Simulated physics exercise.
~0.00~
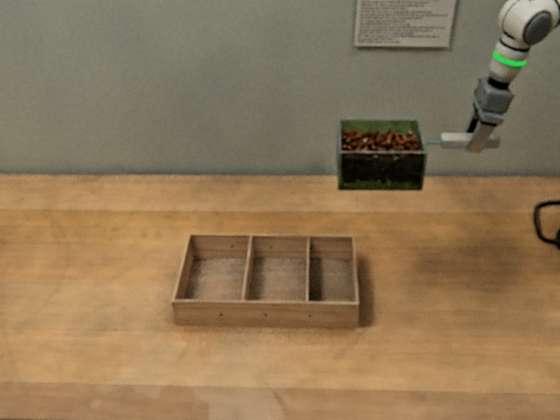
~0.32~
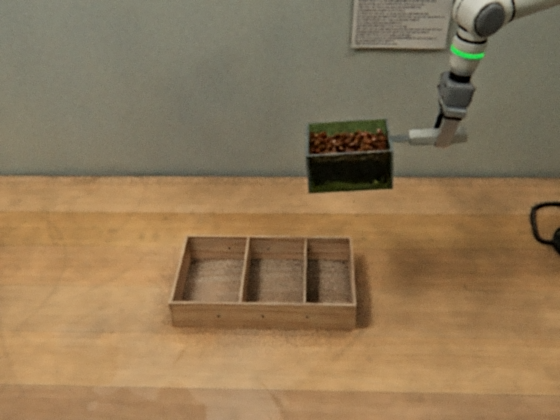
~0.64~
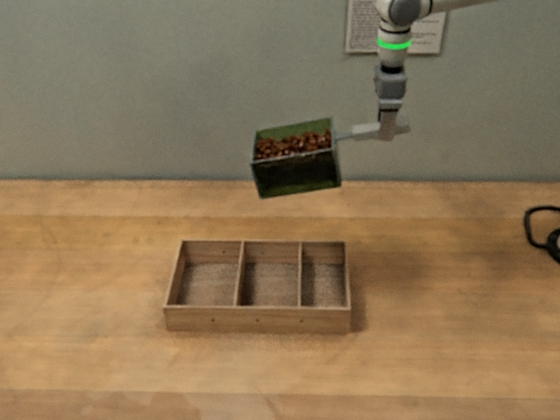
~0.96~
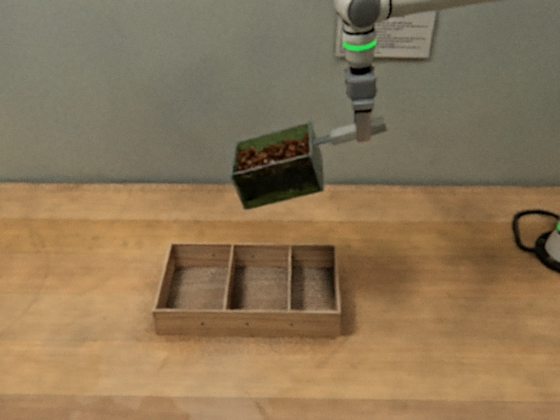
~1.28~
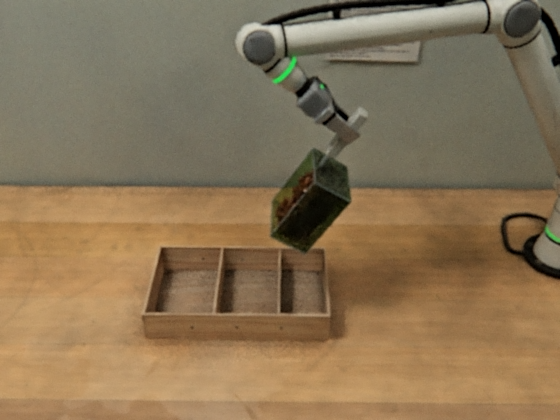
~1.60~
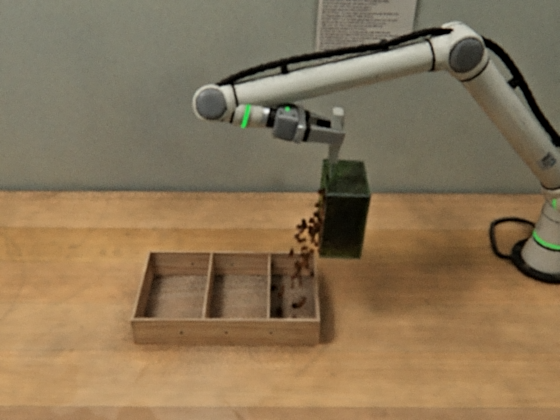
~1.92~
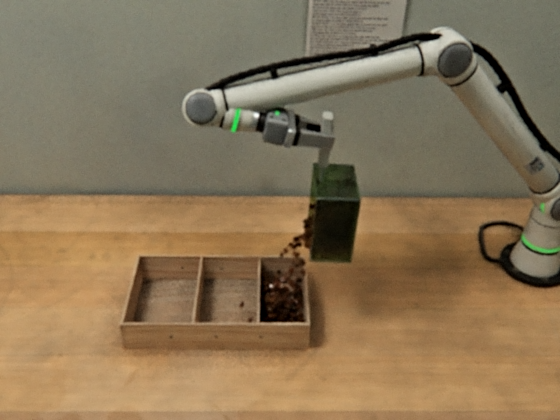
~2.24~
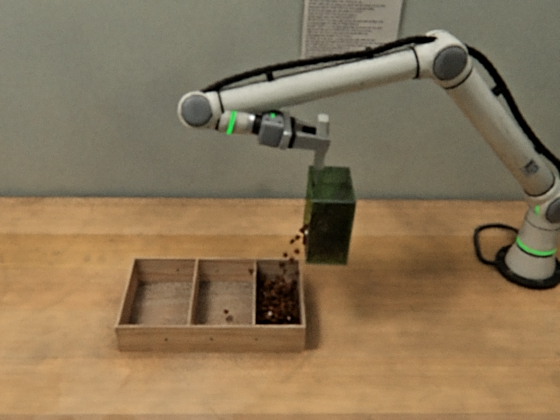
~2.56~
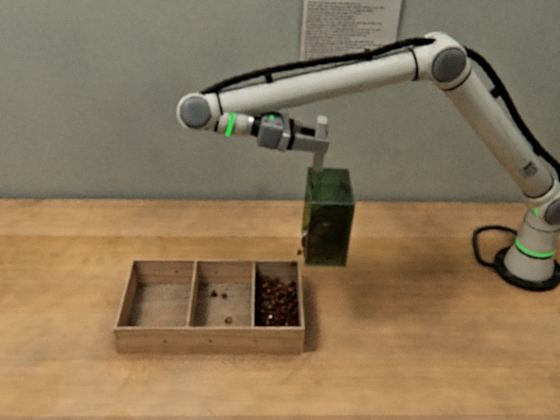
A robot arm tips a green box, pouring brown pellets mostly into the crate's right compartment.
